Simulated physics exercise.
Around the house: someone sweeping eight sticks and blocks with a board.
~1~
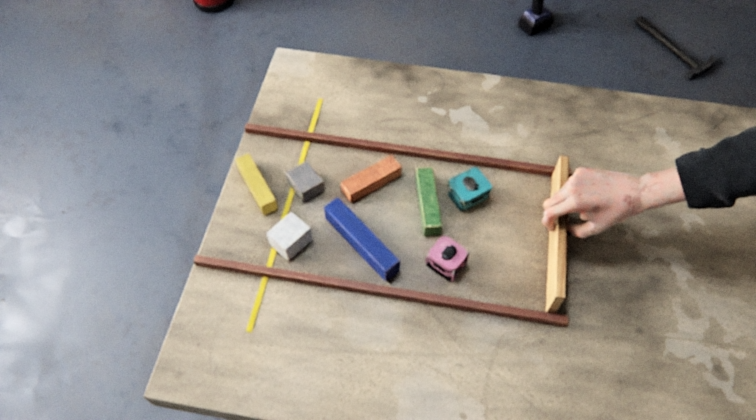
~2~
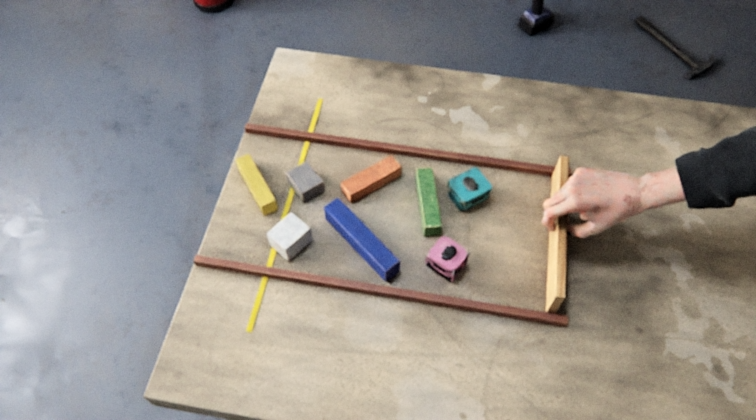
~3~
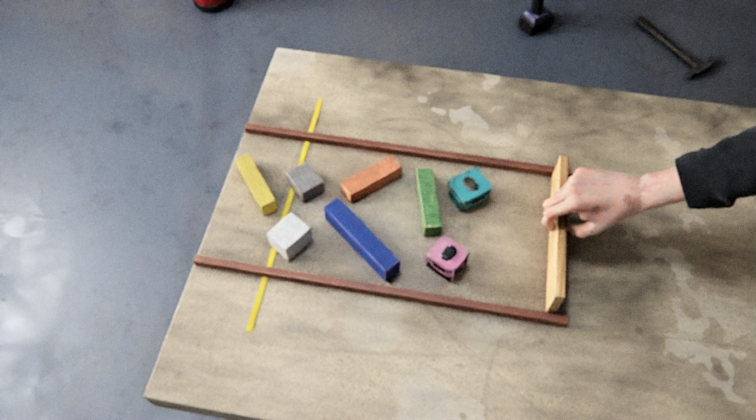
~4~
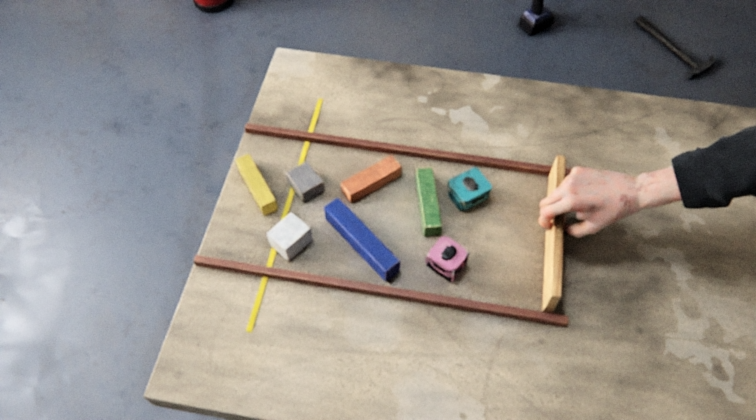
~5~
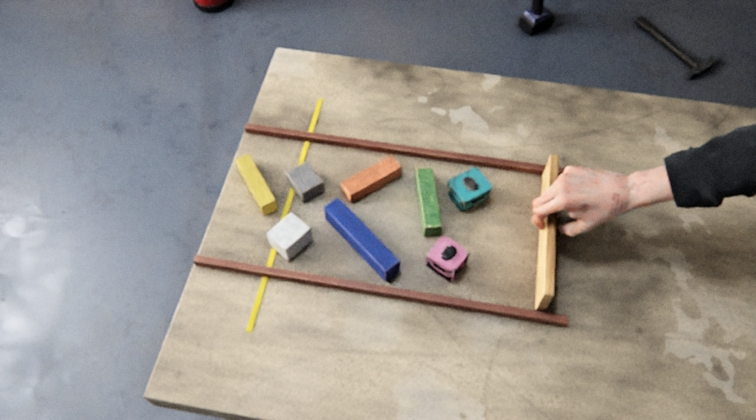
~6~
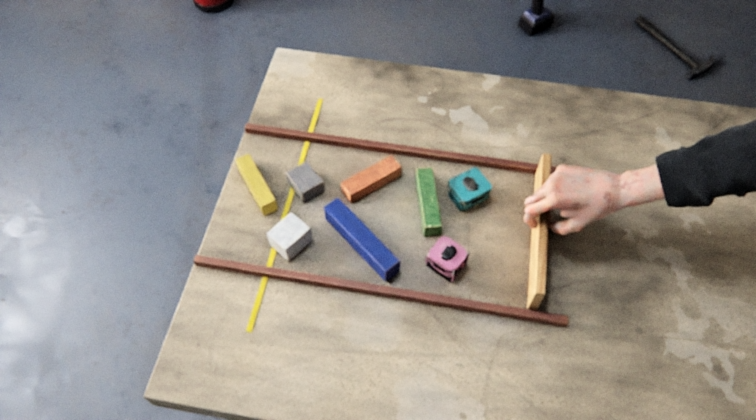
At first, a hand holds a wooden board upright at the right end of two dark rails on a table, with colourful blocks and sticks scattered between them, some near a yellow strip. Then the hand slides the board a short way left, while the blocks and sticks stay still, untouched.
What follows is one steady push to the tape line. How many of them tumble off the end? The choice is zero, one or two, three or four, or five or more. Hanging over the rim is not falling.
The number that fall off is one or two.
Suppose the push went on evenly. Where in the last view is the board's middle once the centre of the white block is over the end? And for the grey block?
For the white block at (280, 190), for the grey block at (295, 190).
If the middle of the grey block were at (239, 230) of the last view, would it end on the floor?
Then it falls.
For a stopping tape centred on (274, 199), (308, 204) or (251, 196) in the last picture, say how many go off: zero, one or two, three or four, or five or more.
One after another: Either three or four; no fall at all; 5 or more.
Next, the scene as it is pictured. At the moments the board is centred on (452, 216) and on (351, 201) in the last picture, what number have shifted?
First 3, then 7.
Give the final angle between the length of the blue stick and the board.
About 15°.
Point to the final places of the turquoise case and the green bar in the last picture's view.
About (277, 163), and the other about (261, 190).
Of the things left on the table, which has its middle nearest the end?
Foremost is the white block.
A little later, none off yet; yellow bar at rest near (256, 184); grey block at rest near (305, 182); white block at rest near (290, 237).
When it is over, the number that fall off is one or two; down, grey block and yellow bar.
